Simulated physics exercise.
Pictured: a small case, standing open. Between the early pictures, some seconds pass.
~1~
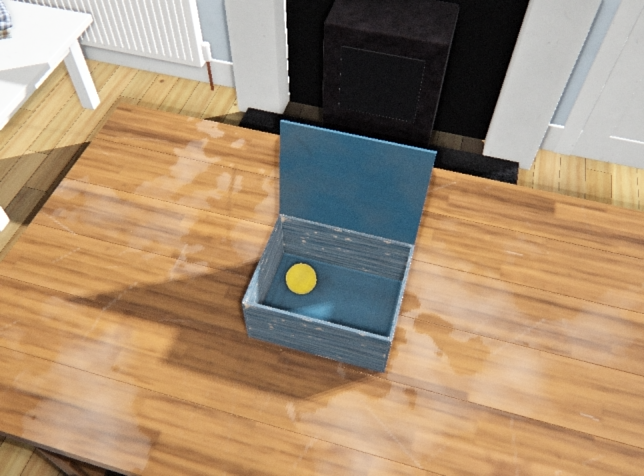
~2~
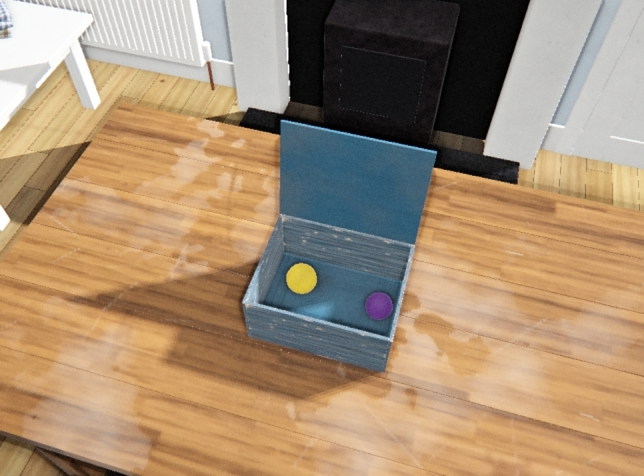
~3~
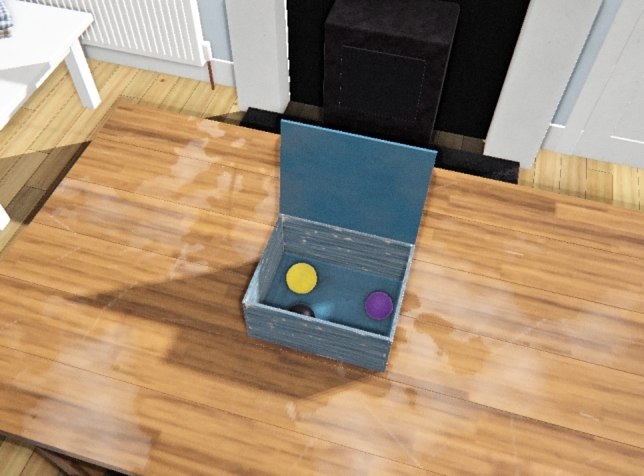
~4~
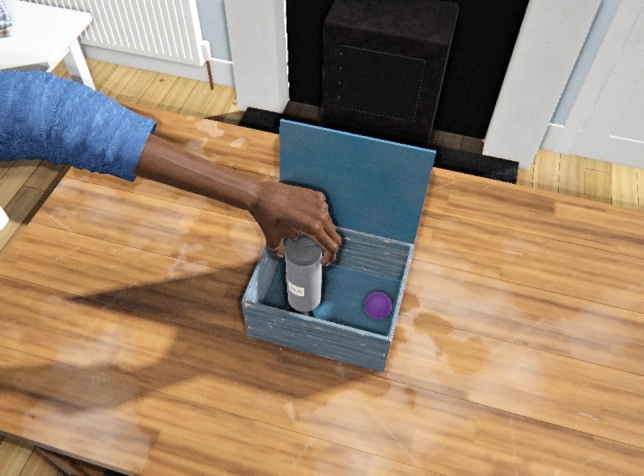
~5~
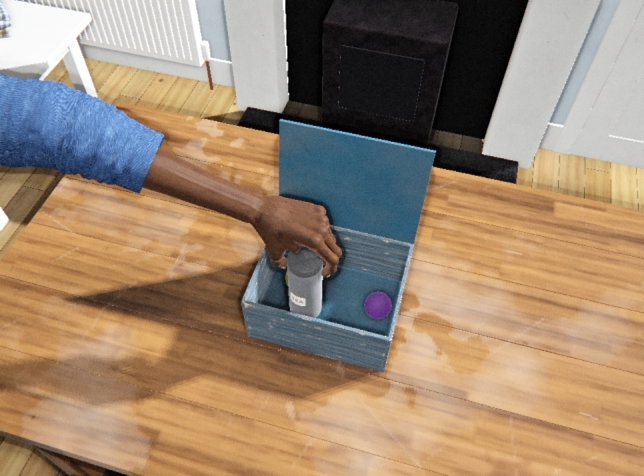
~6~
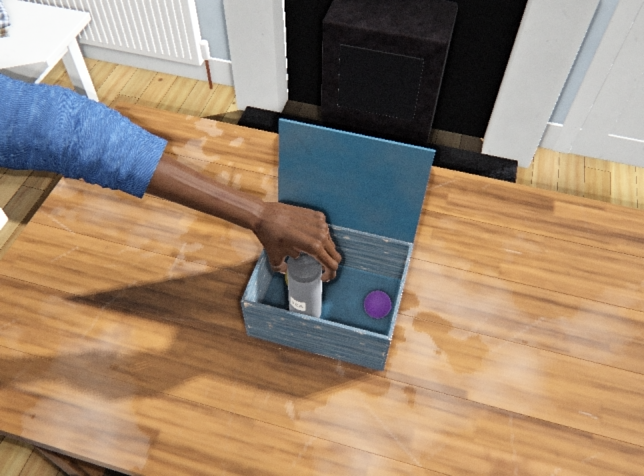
A hand lowered a grey jar into the left side of an open blue box on a wooden table, after a yellow round thing, a purple one and something dark had appeared inside.
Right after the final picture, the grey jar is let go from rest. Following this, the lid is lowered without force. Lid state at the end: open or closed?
Closed.
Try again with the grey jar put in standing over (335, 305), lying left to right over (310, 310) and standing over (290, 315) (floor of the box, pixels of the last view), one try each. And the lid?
Lid: First open, second closed, third closed.
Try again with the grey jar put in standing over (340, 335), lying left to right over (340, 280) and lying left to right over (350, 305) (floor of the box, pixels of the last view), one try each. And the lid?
First try leaves it partly open, second try leaves it shut, third try leaves it shut.
Then, 0.40 s later than the last frame, grey jar tilted by 70° near (328, 314); black ball moved about its own width.
Then, 1.30 s later than the last frame, lid 84° above the rim; grey jar on its side near (345, 328); black ball moved a little.
Then, 1.70 s later than the last frame, lid 48° above the rim; grey jar on its side near (345, 328); black ball moved a little.
Then, 1.90 s later than the last frame, lid 16° above the rim; grey jar on its side near (345, 328); black ball moved a little.
When it is over, lid shut; lying over in the box, grey jar; the other 3 as before. End places, in pixels of the last picture, grey jar near (345, 327).
